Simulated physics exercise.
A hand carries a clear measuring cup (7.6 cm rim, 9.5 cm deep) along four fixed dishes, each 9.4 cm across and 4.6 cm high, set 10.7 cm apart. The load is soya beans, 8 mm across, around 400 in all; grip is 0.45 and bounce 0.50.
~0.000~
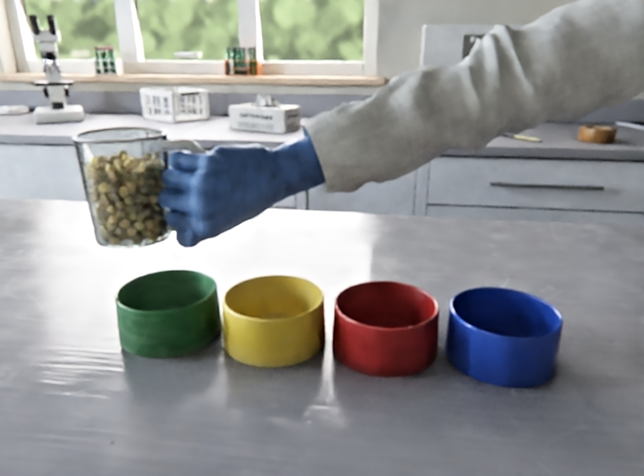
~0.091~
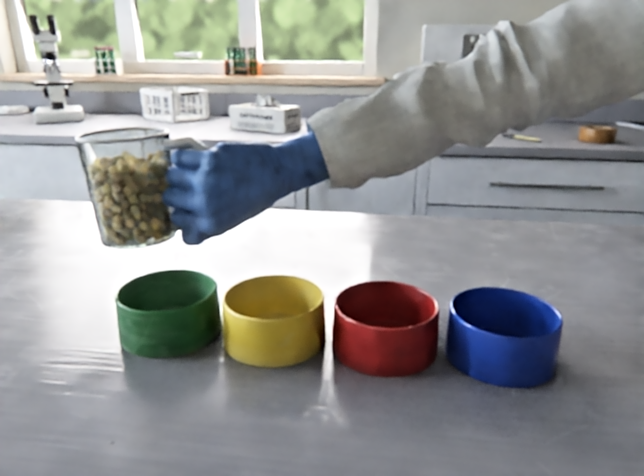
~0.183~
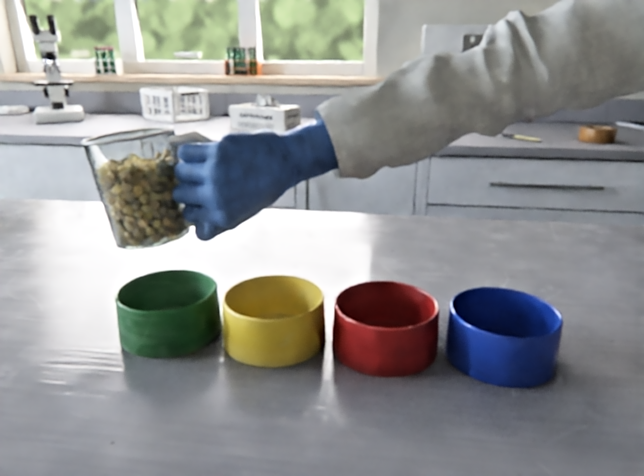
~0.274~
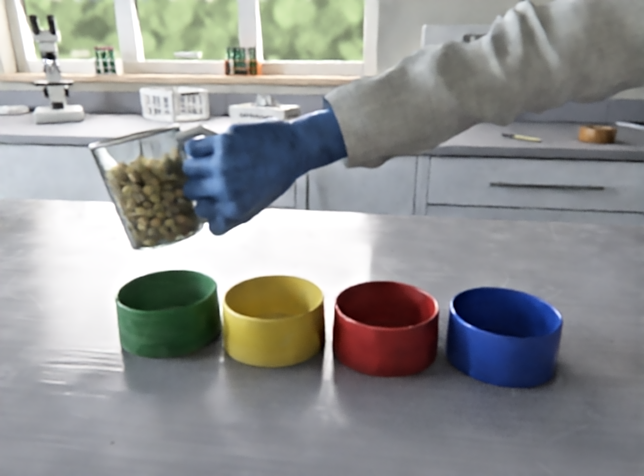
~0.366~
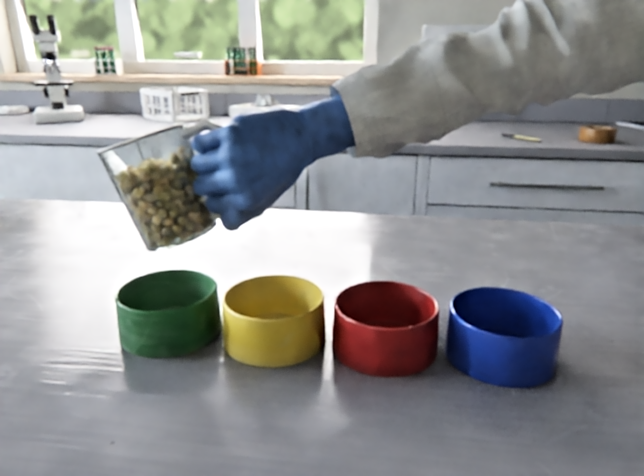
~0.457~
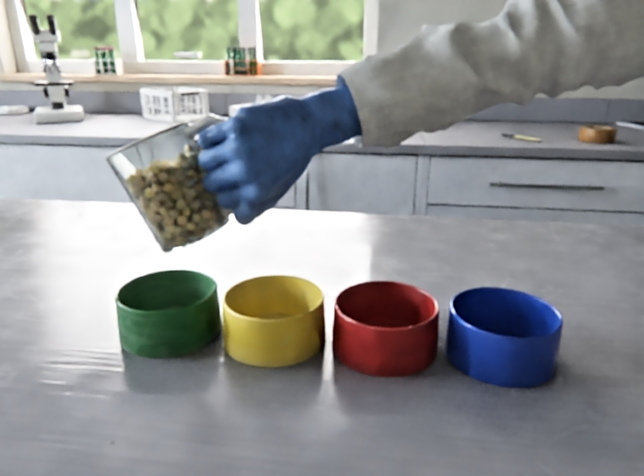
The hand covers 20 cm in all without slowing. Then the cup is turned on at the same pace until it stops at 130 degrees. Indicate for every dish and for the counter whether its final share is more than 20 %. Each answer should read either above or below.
Red - below, blue - below, green - below, yellow - above, counter - below.
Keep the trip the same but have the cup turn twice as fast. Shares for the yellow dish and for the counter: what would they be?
In that case the yellow dish gets 20 and the counter gets 20.
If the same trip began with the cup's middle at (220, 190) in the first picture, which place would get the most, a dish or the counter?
Red.
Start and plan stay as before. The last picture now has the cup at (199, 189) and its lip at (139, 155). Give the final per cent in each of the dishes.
Then red 0, blue 0, green 0, and yellow 100.
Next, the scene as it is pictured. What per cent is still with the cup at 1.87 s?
Reading: Approx. 75 %.
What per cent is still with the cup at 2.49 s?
About 0 percent of the load.
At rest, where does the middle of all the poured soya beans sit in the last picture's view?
I'd say roughly (277, 314).
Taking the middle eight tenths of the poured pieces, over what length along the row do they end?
It spans roughly 6 centimetres along the row.
After 1.30 s, tilt 73 degrees; cup holds 100 %.
After 1.87 s, tilt 106 degrees; cup holds 75 %, yellow 20 %.
After 2.49 s, tilt 130 degrees; cup holds 0 %, yellow 100 %.
In the end, at 2.8 s, red 0 %, blue 0 %, green 0 %, yellow 100 %, counter 0 %.
